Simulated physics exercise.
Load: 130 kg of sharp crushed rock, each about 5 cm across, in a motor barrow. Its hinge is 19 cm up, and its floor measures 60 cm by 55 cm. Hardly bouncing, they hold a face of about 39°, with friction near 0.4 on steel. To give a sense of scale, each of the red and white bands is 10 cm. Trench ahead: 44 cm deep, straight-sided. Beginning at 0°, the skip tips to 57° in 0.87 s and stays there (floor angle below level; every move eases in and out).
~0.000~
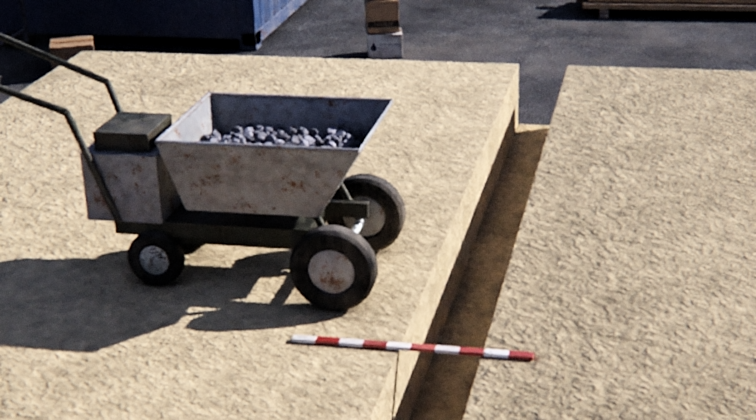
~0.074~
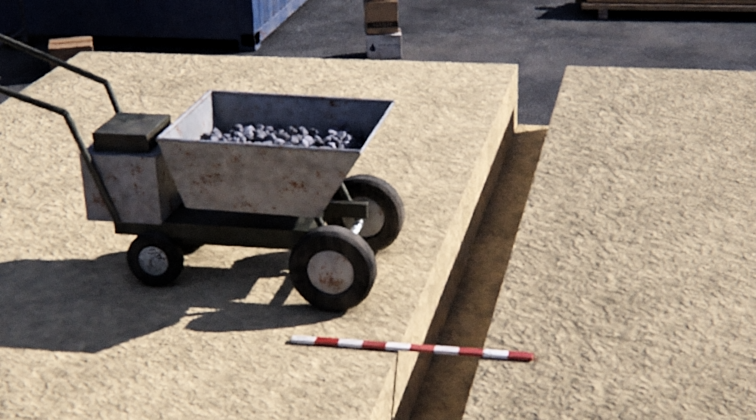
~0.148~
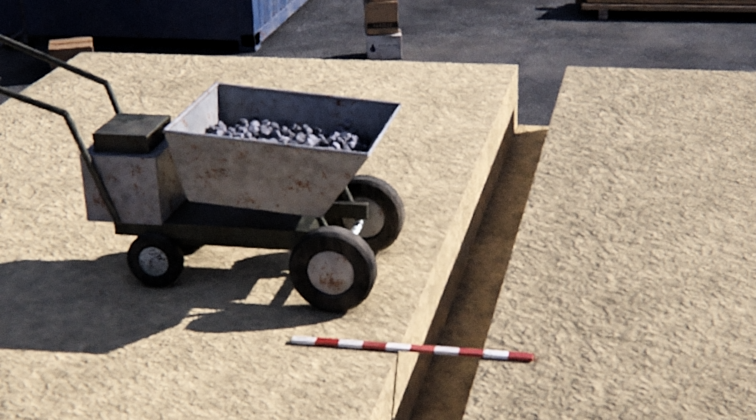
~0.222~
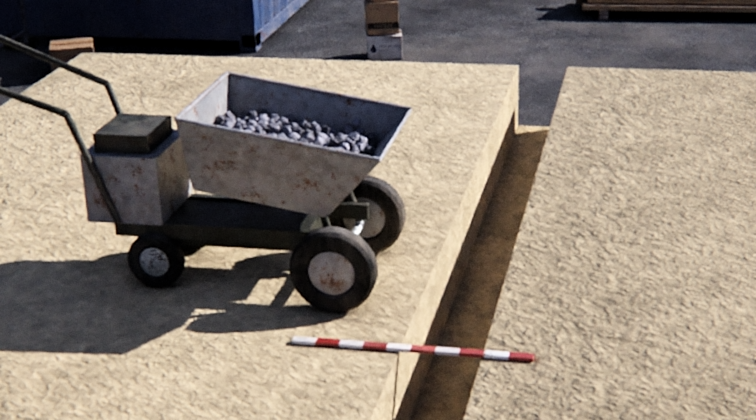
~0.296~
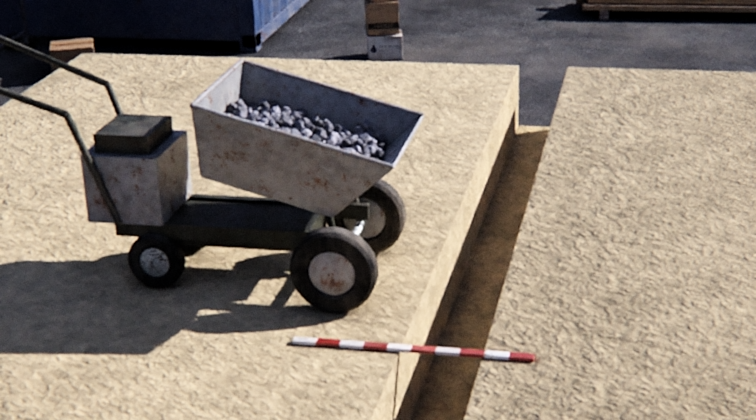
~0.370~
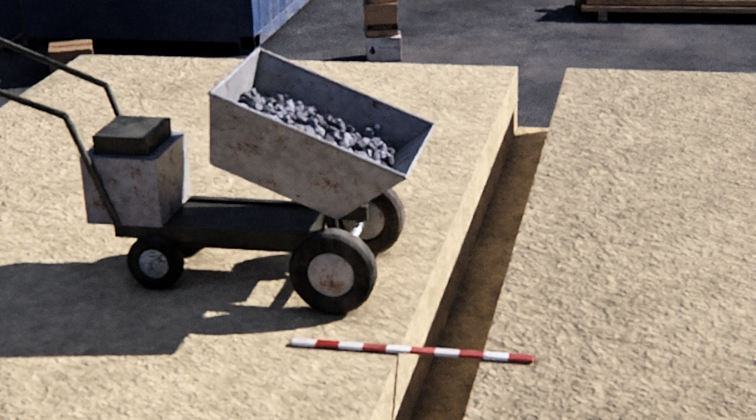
A motor barrow with a rusty grey skip of dark grey stones stands at left on sunlit, sandy ground beside a straight-sided trench, seen from above and to the side. A red and white banded pole lies across the trench, with a blue container and boxes behind. The skip's rear rises slowly, then faster, slanting the stones rightward, while wheels and camera stay still.
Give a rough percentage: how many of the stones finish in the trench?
5 %.
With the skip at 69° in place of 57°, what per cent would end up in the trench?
Some 20% would finish there.
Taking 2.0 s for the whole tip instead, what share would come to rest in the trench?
Then some 0 per cent would.
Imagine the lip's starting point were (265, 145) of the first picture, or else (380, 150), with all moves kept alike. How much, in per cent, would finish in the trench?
Near 10 then near 0 percent.
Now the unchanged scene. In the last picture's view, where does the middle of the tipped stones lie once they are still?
In the last view, about (521, 290).
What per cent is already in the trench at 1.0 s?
I'd put it near 0 per cent.
After 0.6 s the floor is at 48°; 100 % in the skip; the foremost stones are at (420, 194).
After 1.0 s the floor is at 57°; 99 % in the skip, 1 % in the trench; the foremost stones are at (482, 229).
After 1.3 s the floor is at 57°; 89 % in the skip, 4 % in the trench, 7 % past the trench; the foremost stones are at (570, 298).
After 3.3 s the floor is at 57°; 85 % in the skip, 5 % in the trench, 10 % past the trench; the foremost stones are at (605, 306).
